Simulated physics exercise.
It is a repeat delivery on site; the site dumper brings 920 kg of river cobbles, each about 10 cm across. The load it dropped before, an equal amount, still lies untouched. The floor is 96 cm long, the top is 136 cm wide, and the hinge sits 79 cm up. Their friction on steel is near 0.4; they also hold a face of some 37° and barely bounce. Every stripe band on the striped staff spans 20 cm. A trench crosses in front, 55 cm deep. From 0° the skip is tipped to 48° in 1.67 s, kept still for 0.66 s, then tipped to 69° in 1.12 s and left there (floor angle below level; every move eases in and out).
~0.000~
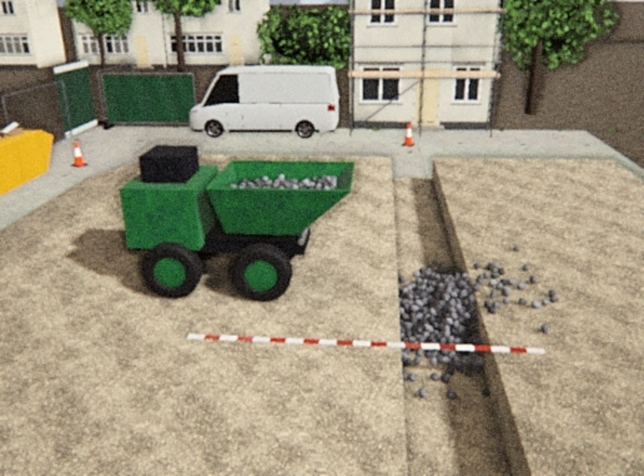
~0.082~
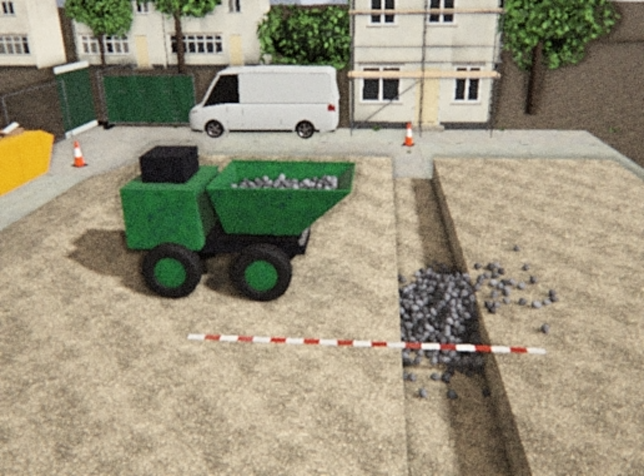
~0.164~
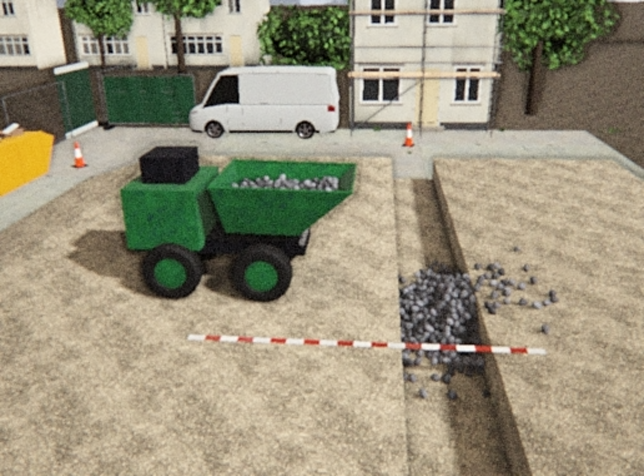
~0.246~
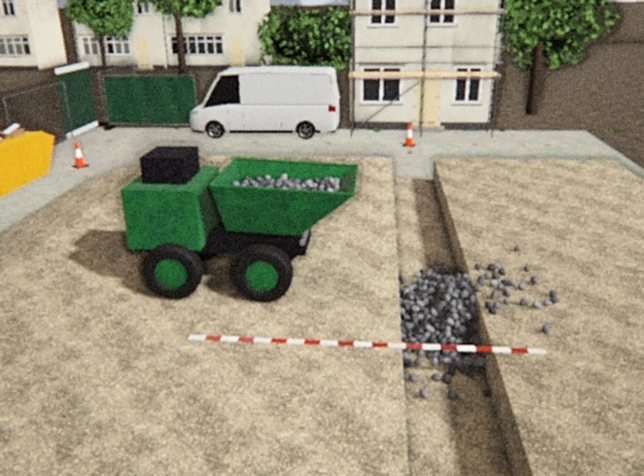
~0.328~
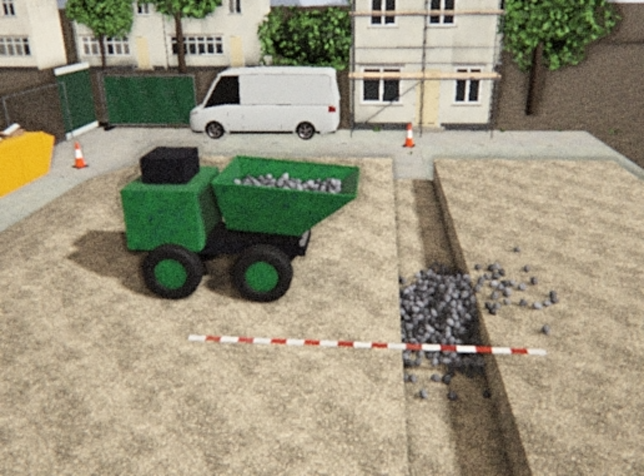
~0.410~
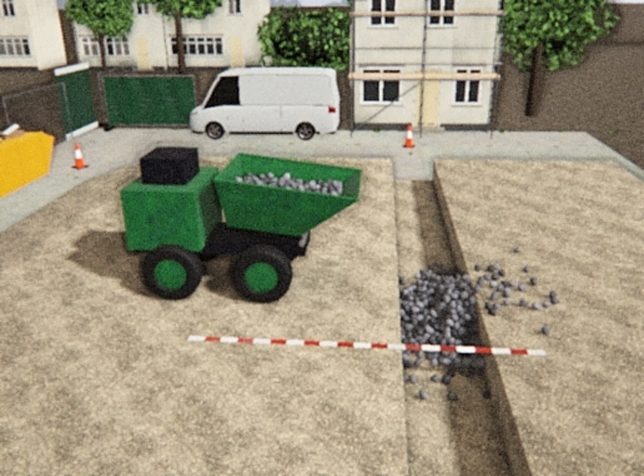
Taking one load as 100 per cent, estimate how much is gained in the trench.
The gain is about 85 per cent of a load.
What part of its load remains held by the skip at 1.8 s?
Roughly 100 per cent of its load.
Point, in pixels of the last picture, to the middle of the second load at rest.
In the last view, about pixel (415, 299).
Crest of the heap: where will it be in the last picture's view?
Around (390, 277).
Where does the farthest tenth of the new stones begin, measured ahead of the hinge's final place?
About 190 centimetres ahead of it.
After 1.2 s the floor is at 40°; in per cent of one load, 100 in the skip, 94 in the trench, 5 past the trench; the foremost stones are at (538, 290).
After 1.8 s the floor is at 48°; in per cent of one load, 100 in the skip, 94 in the trench, 5 past the trench; the foremost stones are at (538, 290).
After 3.9 s the floor is at 69°; in per cent of one load, 26 in the skip, 23 short of the trench, 145 in the trench, 5 past the trench; the foremost stones are at (538, 290).
After 6.8 s the floor is at 69°; in per cent of one load, 0 in the skip, 15 short of the trench, 179 in the trench, 5 past the trench; the foremost stones are at (538, 290). Net gain in the trench, 85.
